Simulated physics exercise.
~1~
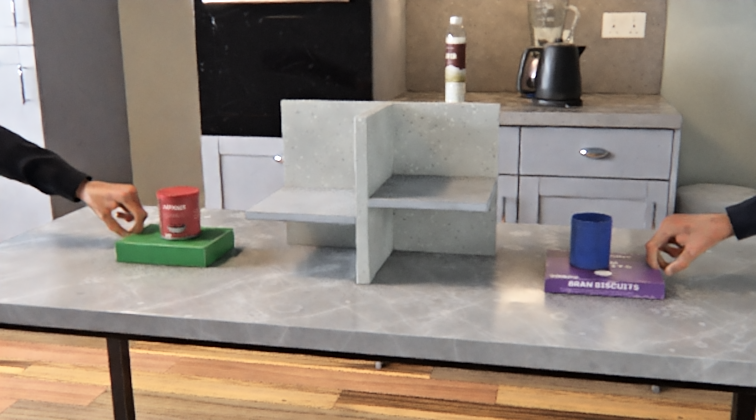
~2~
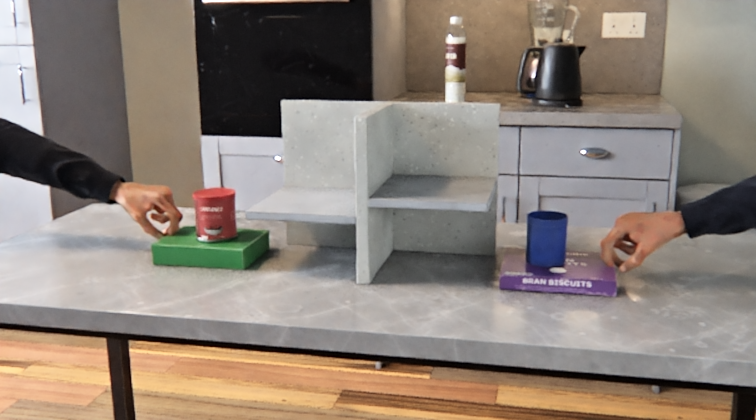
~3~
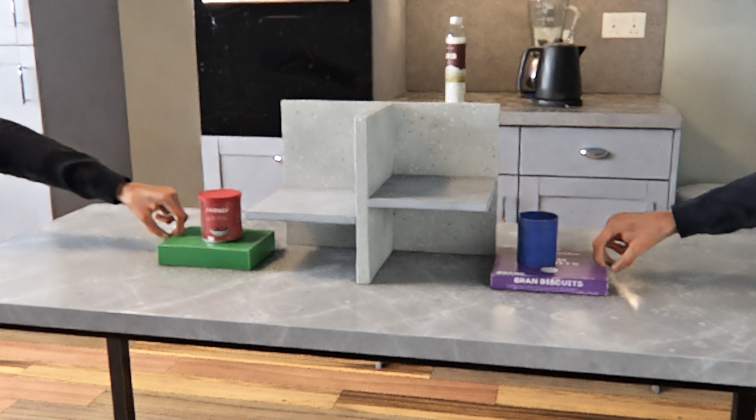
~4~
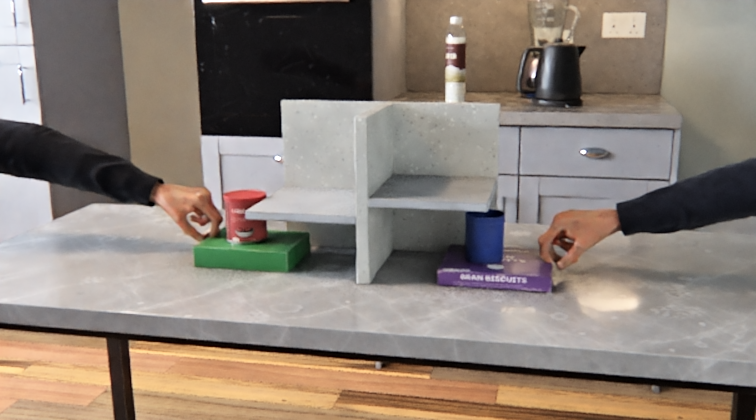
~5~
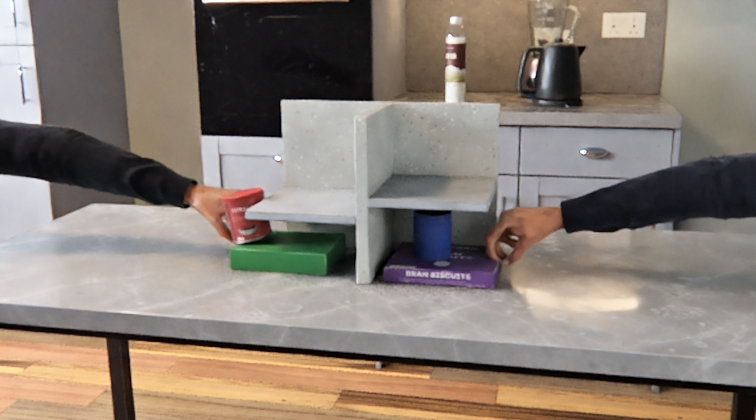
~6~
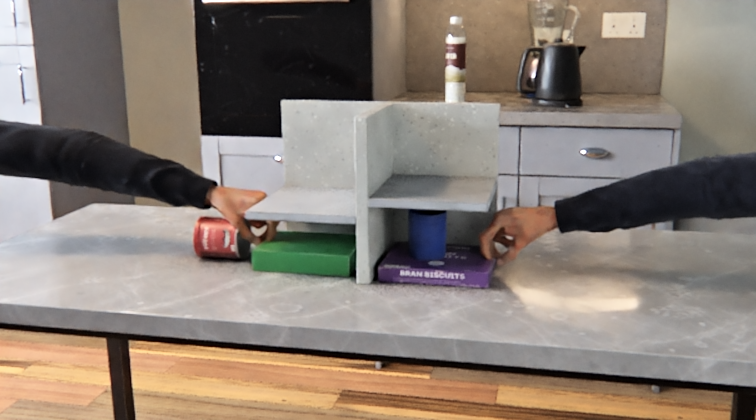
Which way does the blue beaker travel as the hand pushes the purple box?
The blue beaker travels to the left, riding on the purple box until it is under the ledge.
